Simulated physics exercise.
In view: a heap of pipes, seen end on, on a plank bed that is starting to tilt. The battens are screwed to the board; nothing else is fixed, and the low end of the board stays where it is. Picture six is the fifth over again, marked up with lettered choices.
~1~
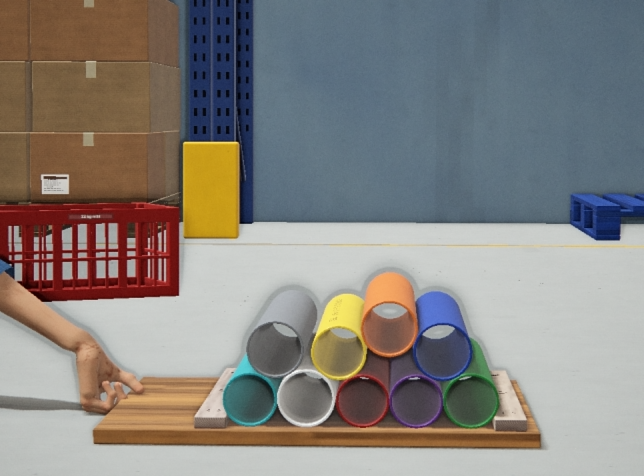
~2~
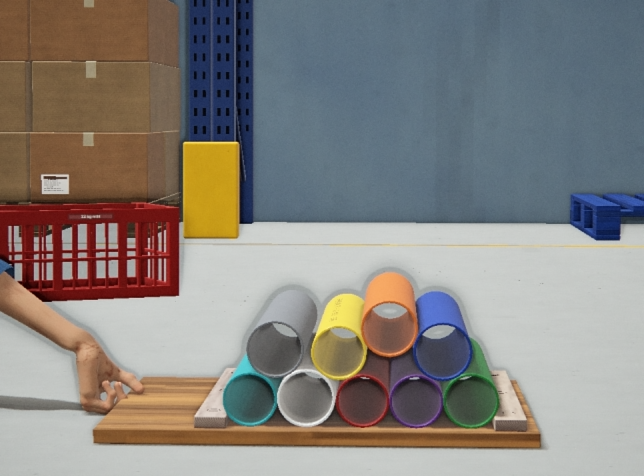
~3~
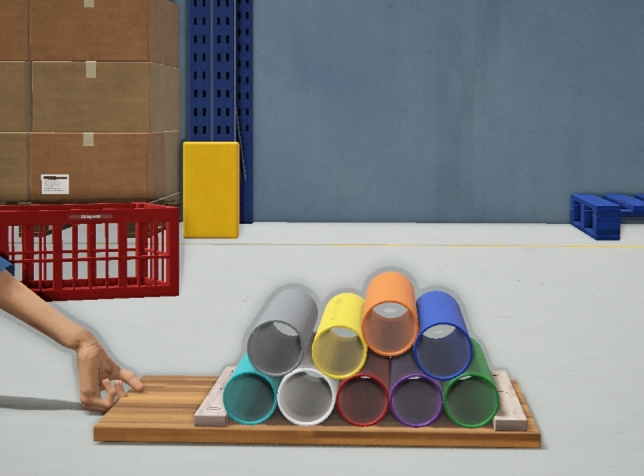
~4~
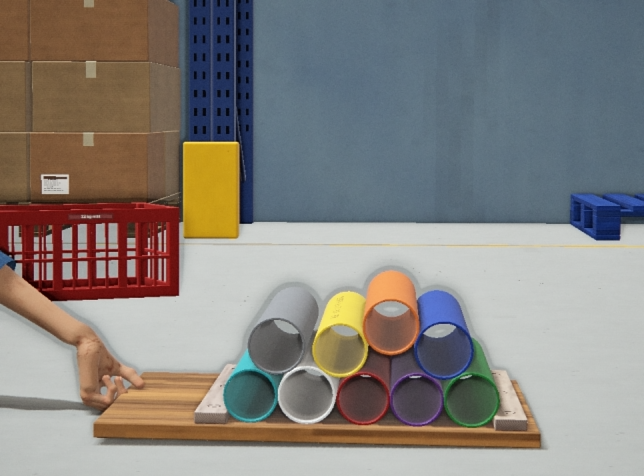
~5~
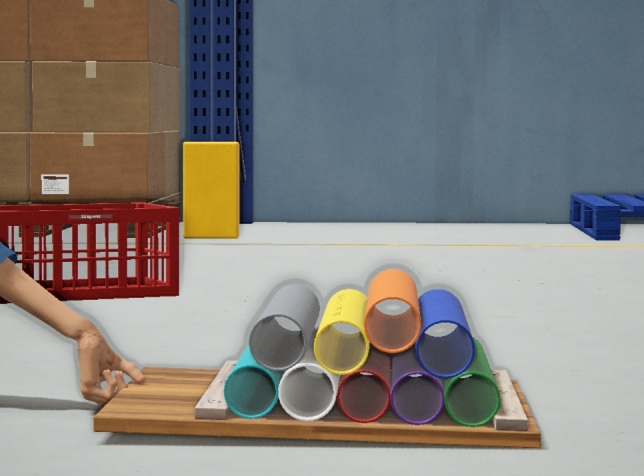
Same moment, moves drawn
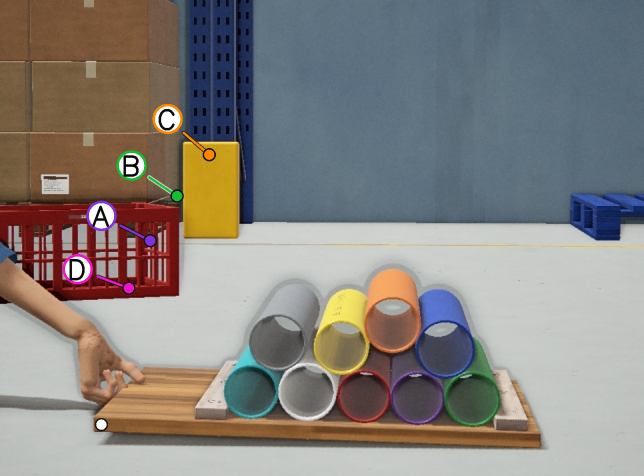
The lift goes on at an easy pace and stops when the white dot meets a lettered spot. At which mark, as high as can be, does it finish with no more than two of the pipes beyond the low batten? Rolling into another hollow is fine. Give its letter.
Lift it to D and no more.
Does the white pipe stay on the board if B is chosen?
The white pipe: No.
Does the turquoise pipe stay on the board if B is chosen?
The turquoise pipe: No.
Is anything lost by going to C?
Yes.
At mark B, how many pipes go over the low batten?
It comes to nine.
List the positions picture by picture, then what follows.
Red pipe (363, 401); purple pipe (417, 401); green pipe (471, 401), in the first frame.
Green pipe (471, 401); blue pipe (443, 352), in the second frame.
Board (323, 403); orange pipe (390, 328), in the third frame.
Board (323, 401); turquoise pipe (251, 396); white pipe (307, 395), in the fourth frame.
Board (323, 398); turquoise pipe (251, 392); white pipe (307, 392), in the fifth frame.
On the marked copy, A at (150, 241); B at (177, 196); C at (209, 155); D at (129, 288); the white dot at (102, 424).
With D. Early on, board at 14°.
Further on, board at 20°.
At the end, board at 20°, one over the low batten (blue).
As for the rest, A three over the low batten (blue, yellow, orange); B nine over the low batten; C nine over the low batten.
